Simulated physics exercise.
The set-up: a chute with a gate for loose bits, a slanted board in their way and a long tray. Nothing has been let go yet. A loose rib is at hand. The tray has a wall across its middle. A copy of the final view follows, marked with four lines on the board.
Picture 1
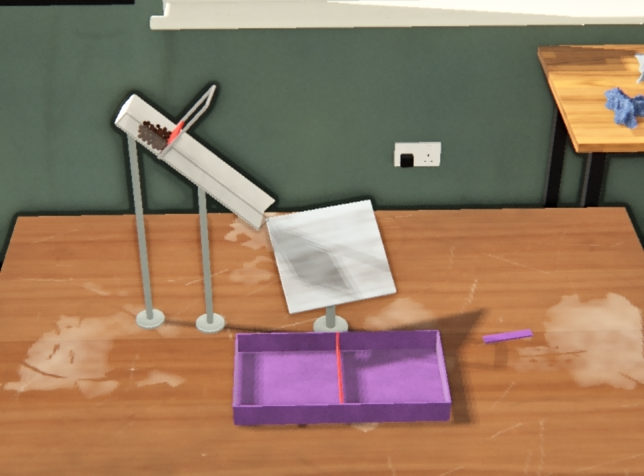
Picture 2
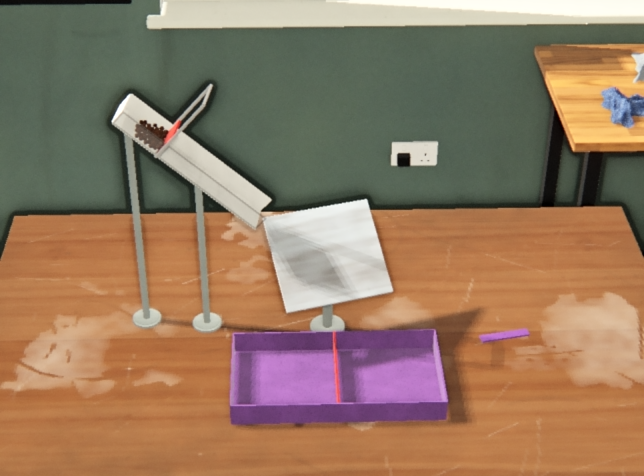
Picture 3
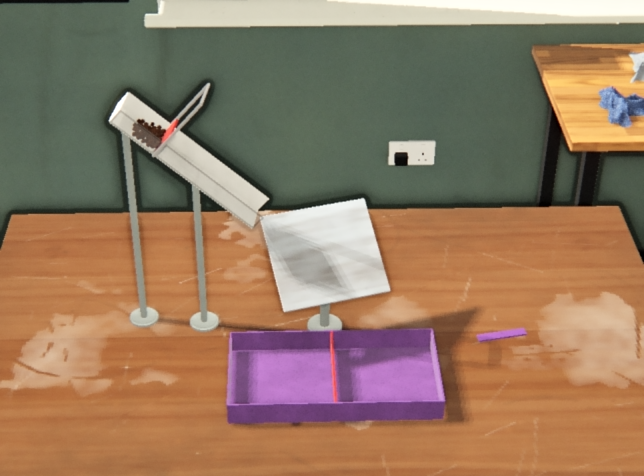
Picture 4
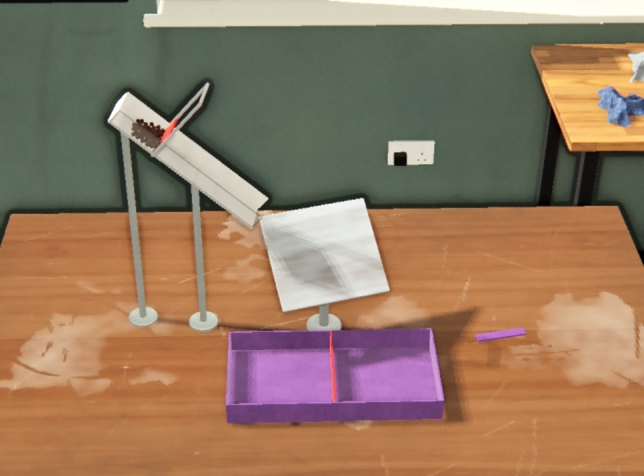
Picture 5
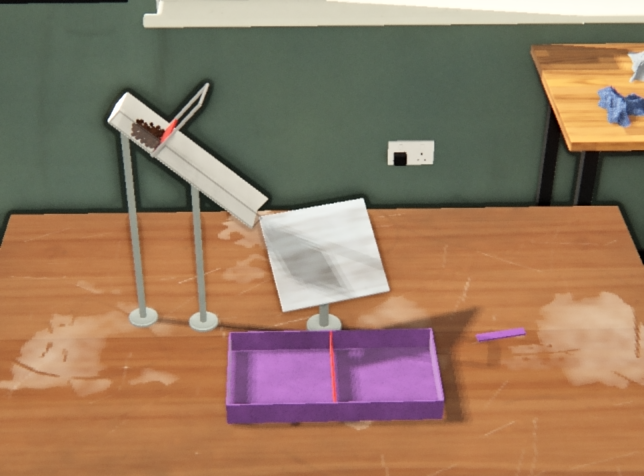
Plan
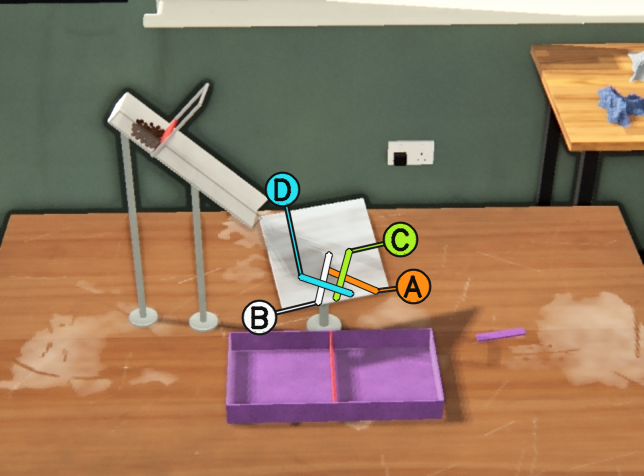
A scratched wooden table stands before a dark green wall with a socket, seen from the front and slightly above, with part of another table at right. A pale chute on two grey stands slopes down rightward, dark bits behind its red-marked gate, near a tilted whitish board, a purple tray with a red middle wall, and a loose purple strip. The view shifts very slightly, then settles, while the objects stay still.
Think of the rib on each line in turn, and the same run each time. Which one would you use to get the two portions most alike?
Go for C.
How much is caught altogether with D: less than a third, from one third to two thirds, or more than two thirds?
More than two thirds.
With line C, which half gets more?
The left half.
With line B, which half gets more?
Left.
On the marked copy, line A from (328, 270) to (376, 291); line B from (329, 254) to (318, 302); line C from (349, 251) to (336, 298); line D from (301, 276) to (350, 293).
If A is chosen, of what is caught, a small part in the left half, nearly all in the right.
If B is chosen, of what is caught, most in the left half, a small part in the right.
If C is chosen, of what is caught, about two thirds in the left half, about a third in the right.
If D is chosen, of what is caught, a small part in the left half, most in the right.
